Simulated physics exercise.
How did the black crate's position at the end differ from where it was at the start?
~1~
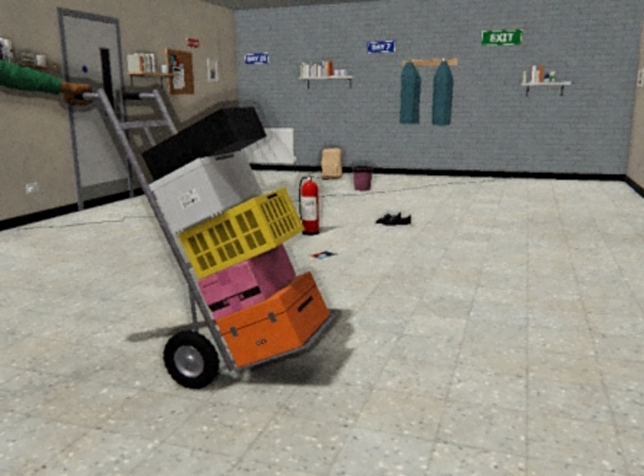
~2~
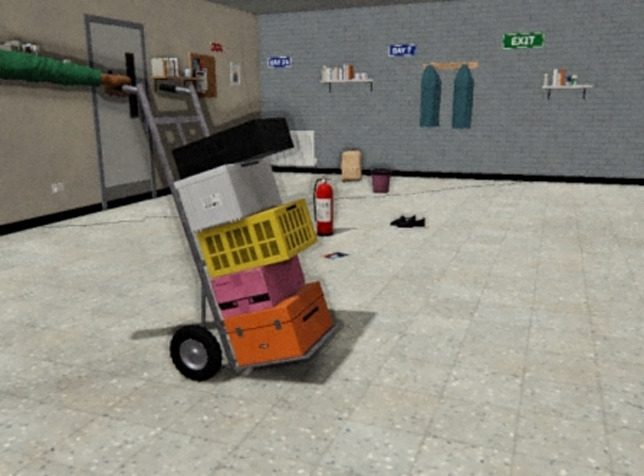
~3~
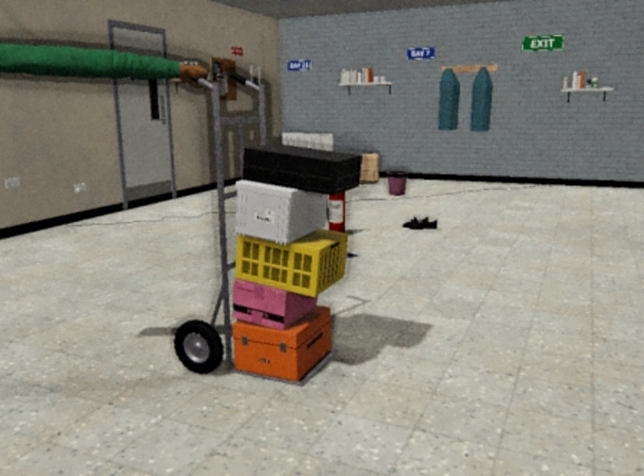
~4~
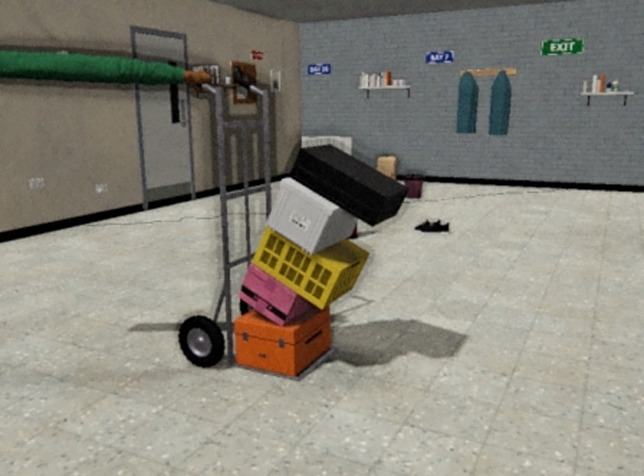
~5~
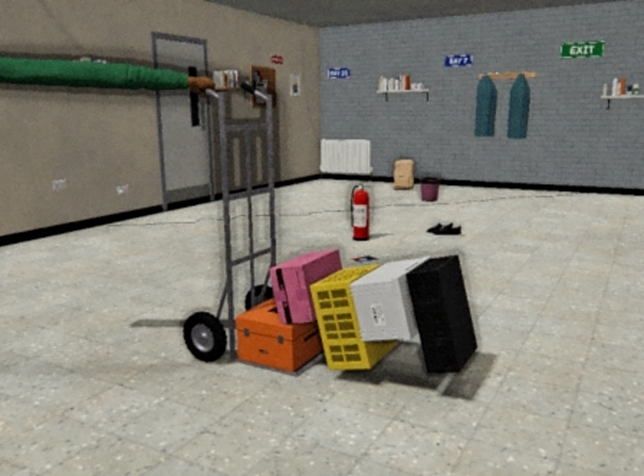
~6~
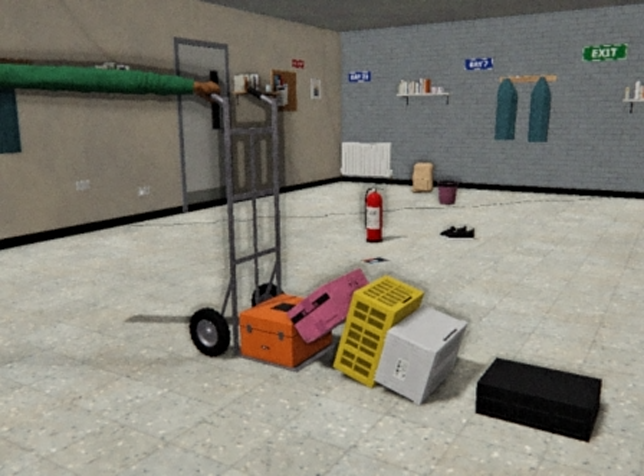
At the start the black crate sat on top of the stack on the sack truck. By the end it lay on the floor to the right, apart from the other items.
